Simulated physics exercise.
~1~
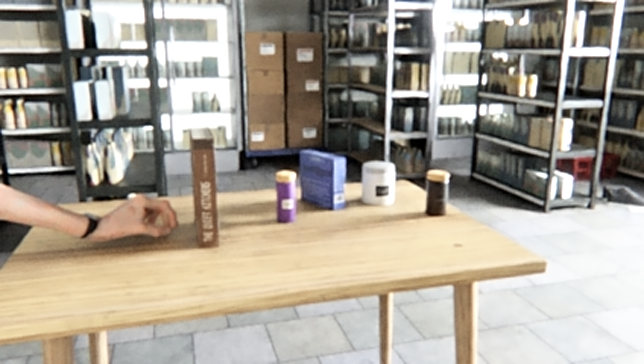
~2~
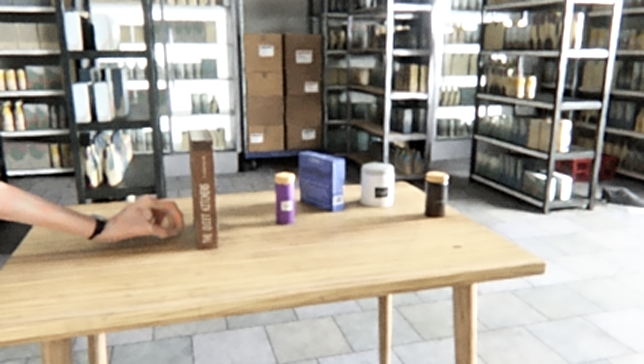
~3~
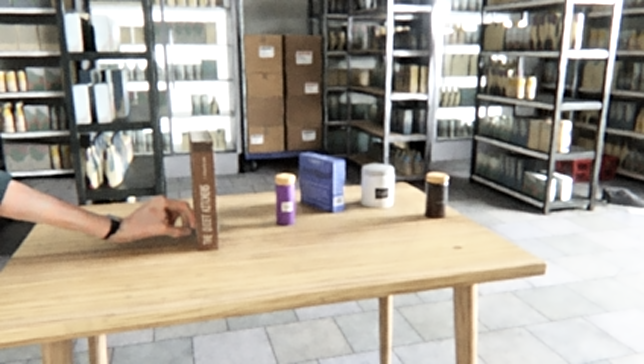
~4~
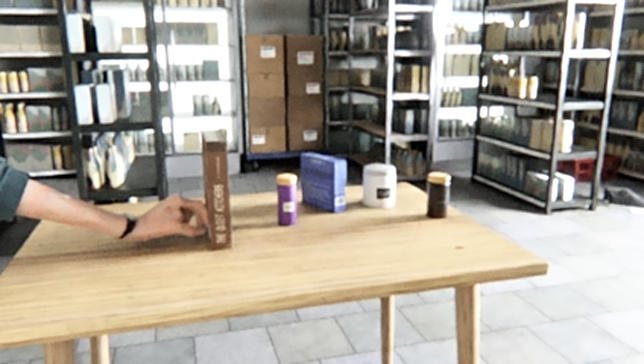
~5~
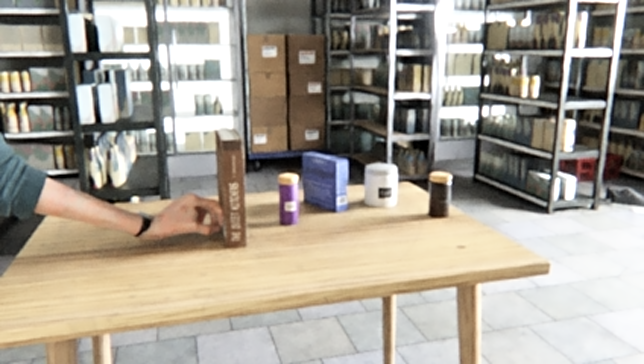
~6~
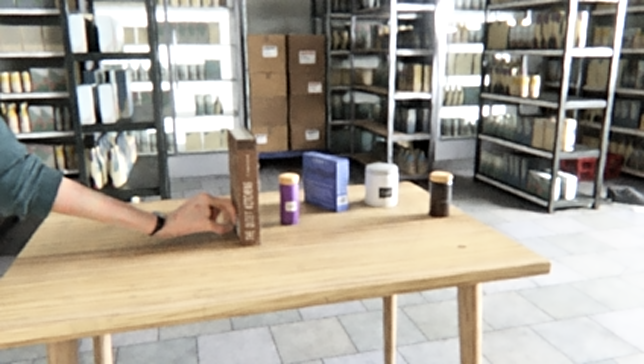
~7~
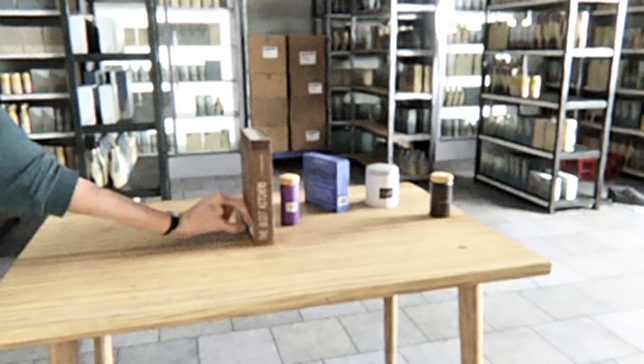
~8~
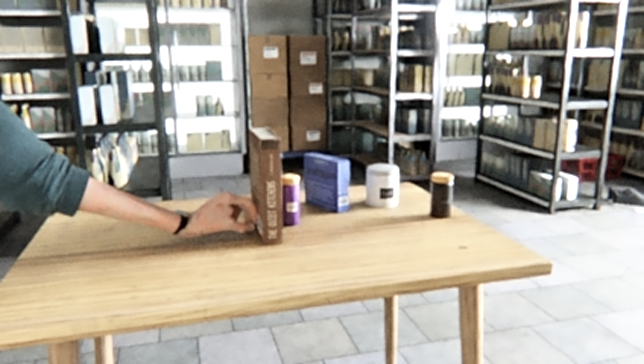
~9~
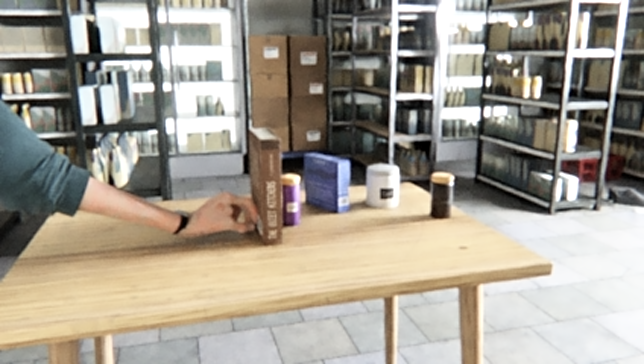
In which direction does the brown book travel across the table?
The brown book moves to the right as the hand pushes it.
